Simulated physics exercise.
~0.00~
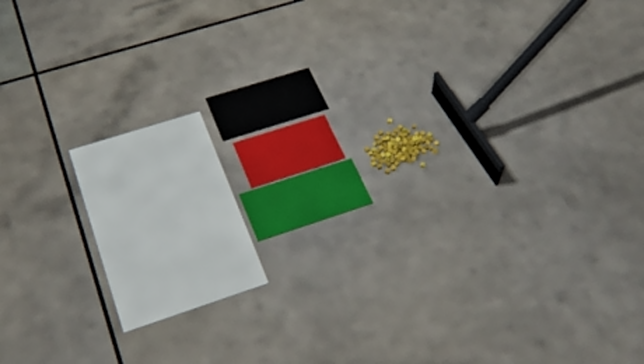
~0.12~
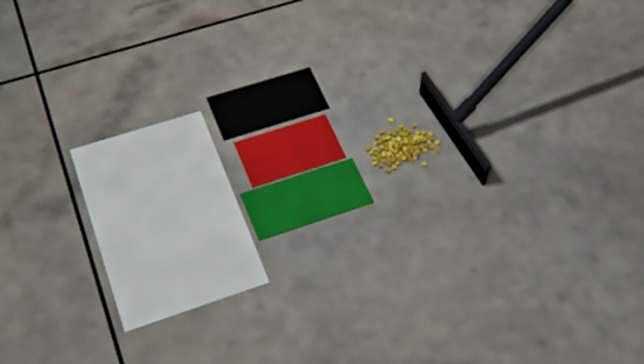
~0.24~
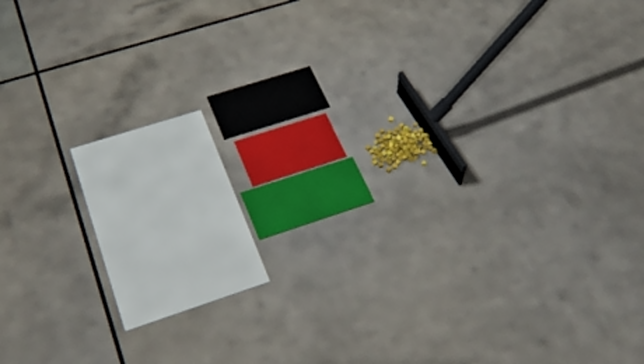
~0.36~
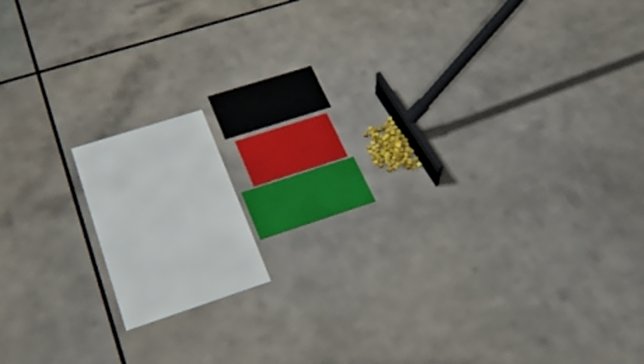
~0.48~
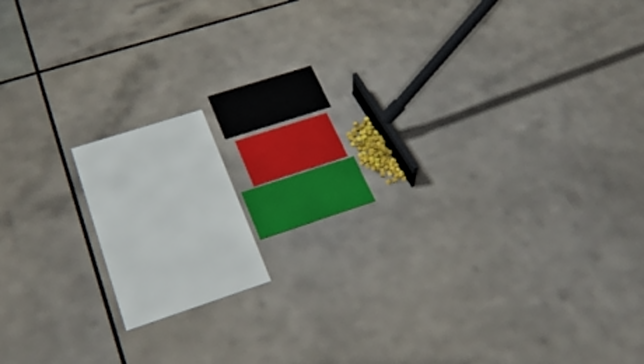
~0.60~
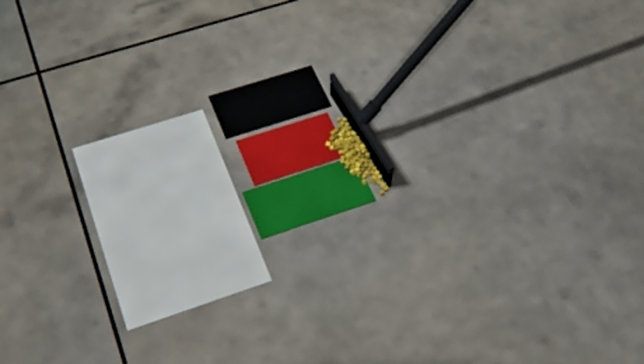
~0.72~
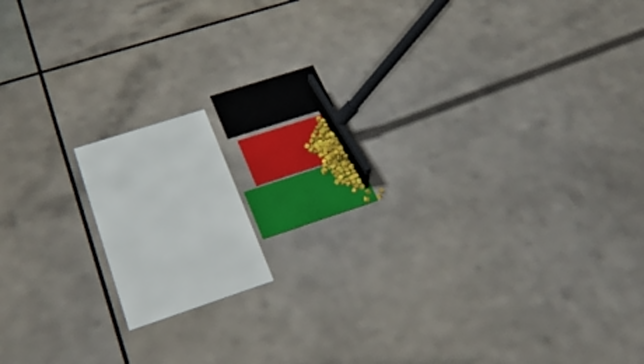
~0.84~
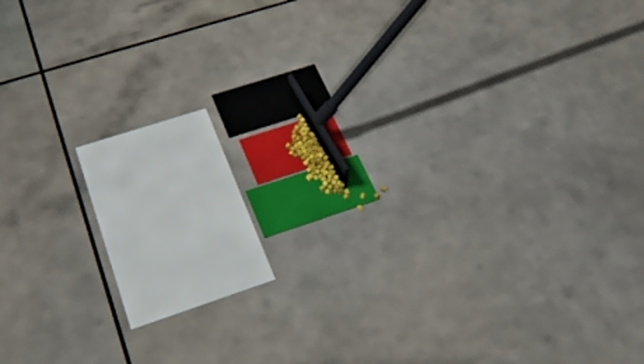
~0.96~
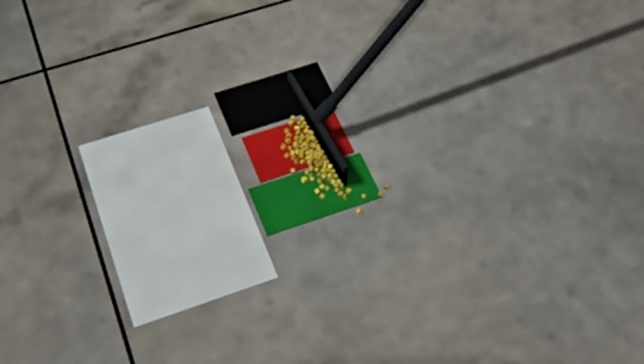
At the start, a small heap of yellow pieces lies on a grey floor between a dark squeegee on the right and black, red and green sheets, with a large white sheet further left. The squeegee slides left, its slanted blade closing on the heap. It meets the pieces and pushes them along, bunching them against the blade. The blade then carries them onto the red and green sheets, leaving a few stragglers near the green sheet's right edge. Finally the squeegee stops, with most pieces on red, many on green, and none on white.
